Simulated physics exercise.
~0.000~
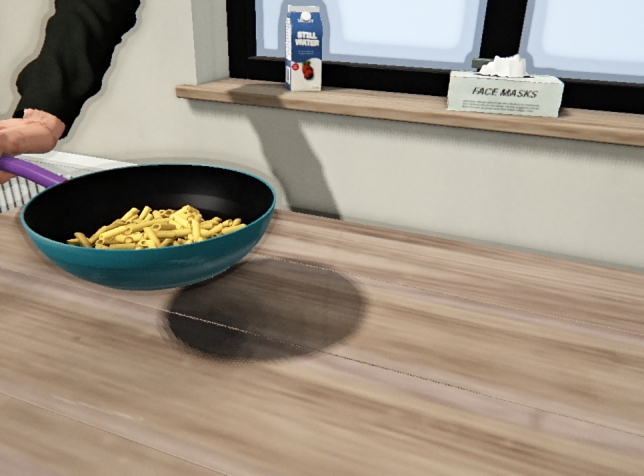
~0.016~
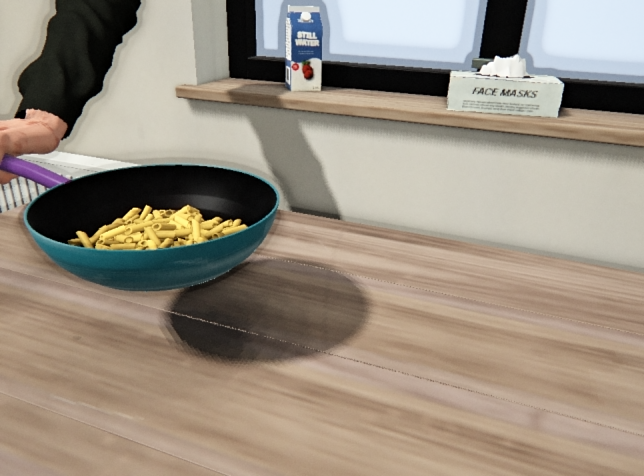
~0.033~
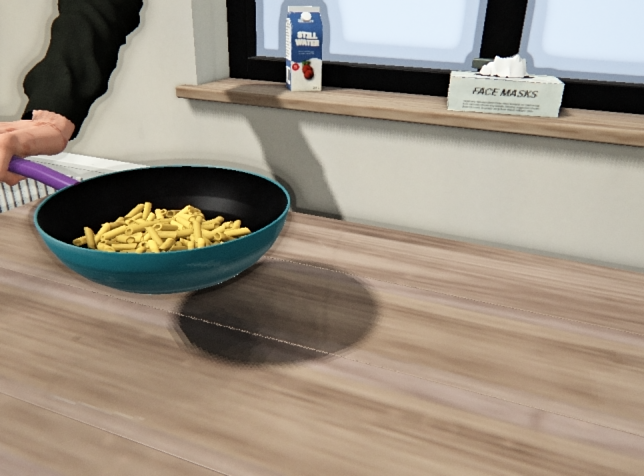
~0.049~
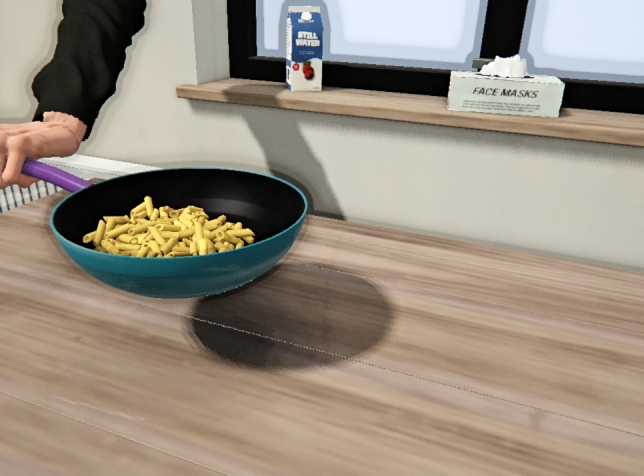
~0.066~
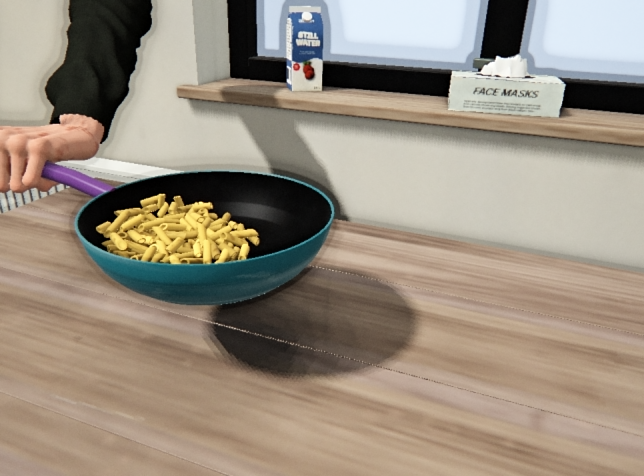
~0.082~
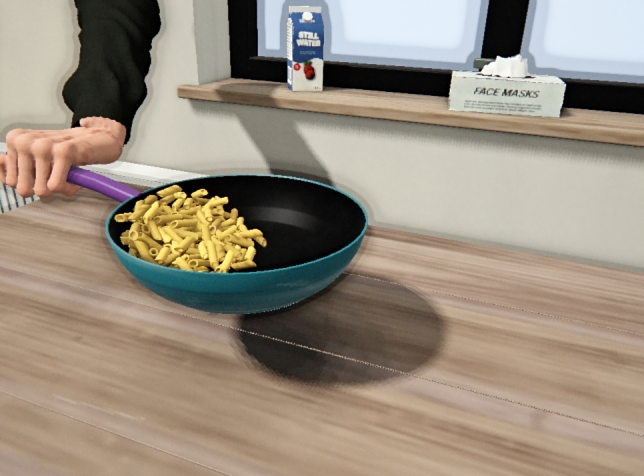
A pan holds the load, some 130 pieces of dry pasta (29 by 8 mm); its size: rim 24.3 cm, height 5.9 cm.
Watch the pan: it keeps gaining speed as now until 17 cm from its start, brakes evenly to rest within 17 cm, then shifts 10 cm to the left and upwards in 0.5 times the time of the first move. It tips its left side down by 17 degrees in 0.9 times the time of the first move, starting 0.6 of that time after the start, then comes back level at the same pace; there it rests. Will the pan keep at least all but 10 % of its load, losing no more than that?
No, it loses more than 10 %.
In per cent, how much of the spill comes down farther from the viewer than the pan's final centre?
Roughly 50 per cent.
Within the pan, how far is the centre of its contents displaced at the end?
The displacement comes to around 6.0 cm by the end.
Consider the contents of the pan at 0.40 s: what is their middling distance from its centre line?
Roughly 4.0 centimetres, I'd say.
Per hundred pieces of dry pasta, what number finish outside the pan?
My estimate is close to 30 percent.
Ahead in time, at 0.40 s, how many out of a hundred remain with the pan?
Some 75 per cent of the load.
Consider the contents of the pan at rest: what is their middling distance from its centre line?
Some 7.0 centimetres from the centre line.
Then, at 0.25 s, tilt 17 degrees; pan 85 %, in the air 15 %; middle of all pieces near (577, 251).
Then, at 0.40 s, tilt 5 degrees; pan 75 %, in the air 25 %; middle of all pieces near (486, 158).
After 0.53 s, tilt 0 degrees; fallen right of where it stops 10 %, pan 70 %, in the air 15 %; middle of all pieces near (364, 183).
Then, at 0.65 s, tilt 0 degrees; fallen left of where it stops 5 %, fallen right of where it stops 15 %, pan 70 %, in the air 10 %; middle of all pieces near (343, 200).
At rest (1.3 s), fallen left of where it stops 10 %, fallen right of where it stops 15 %, pan 70 %.
